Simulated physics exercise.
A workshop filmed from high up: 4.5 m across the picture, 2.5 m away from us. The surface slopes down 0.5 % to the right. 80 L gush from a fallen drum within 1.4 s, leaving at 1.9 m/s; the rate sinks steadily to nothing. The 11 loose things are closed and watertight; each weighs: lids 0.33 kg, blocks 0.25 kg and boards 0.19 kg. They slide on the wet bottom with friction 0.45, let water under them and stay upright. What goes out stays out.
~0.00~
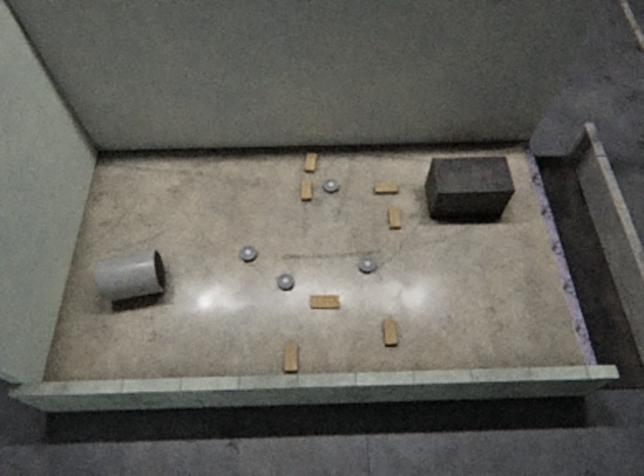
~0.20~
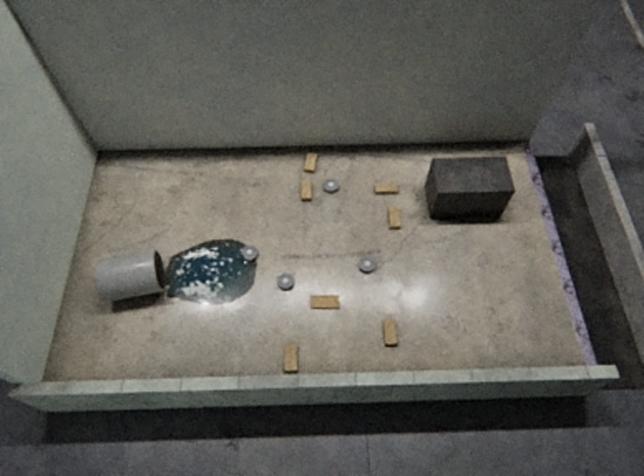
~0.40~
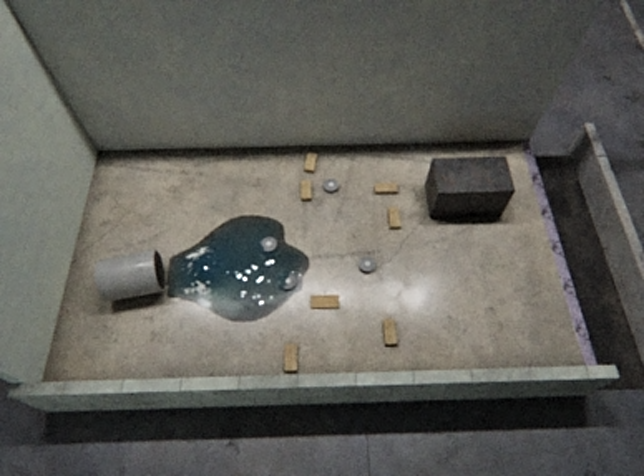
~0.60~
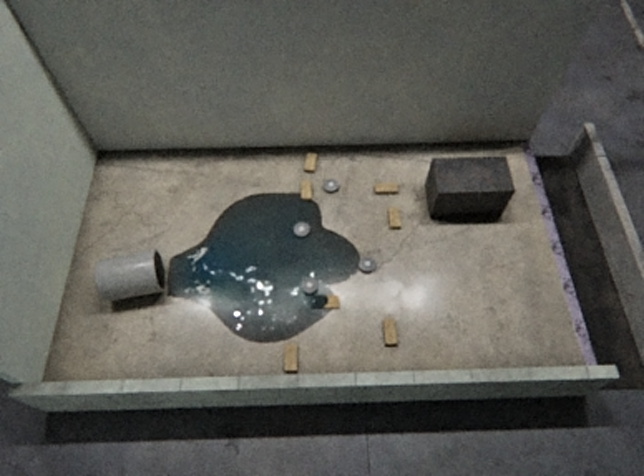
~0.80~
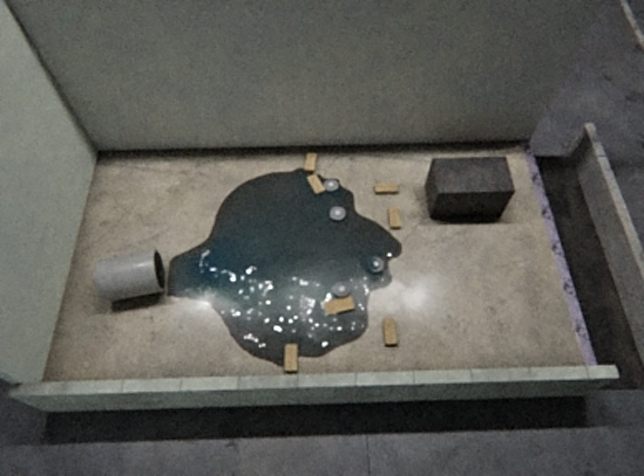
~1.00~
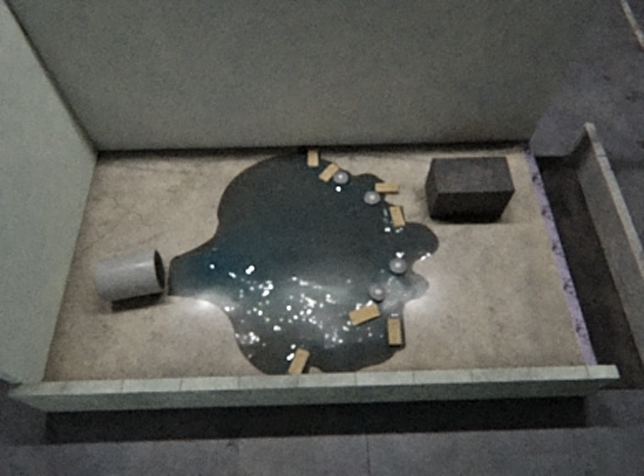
In this clip, dark water spreads rightward from a grey cylinder across a walled floor, first carrying two small round lids along, then shifting more lids and several tan blocks, while a dark box at right stays still.
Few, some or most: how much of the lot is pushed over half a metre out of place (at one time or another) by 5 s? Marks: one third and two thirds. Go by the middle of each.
It is at least two thirds.
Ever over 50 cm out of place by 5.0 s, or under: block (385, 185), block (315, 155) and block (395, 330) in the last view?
In turn: More, past it, more.
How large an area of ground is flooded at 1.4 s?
About 5.0 m2.
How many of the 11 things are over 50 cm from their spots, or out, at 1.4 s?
7 of them.
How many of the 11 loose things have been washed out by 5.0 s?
I count 9.
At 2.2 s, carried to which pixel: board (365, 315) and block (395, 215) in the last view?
Around (545, 359) and (425, 208).
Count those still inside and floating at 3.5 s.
I count 2.
After 1.4 s 7 of 11 are over 50 cm from their spots; 6 afloat.
After 2.2 s 10 of 11 are over 50 cm from their spots; 8 afloat.
After 3.5 s 10 of 11 are over 50 cm from their spots; 2 afloat.
After 5.0 s 10 of 11 are over 50 cm from their spots, and 10 have been at some point; 0 afloat.
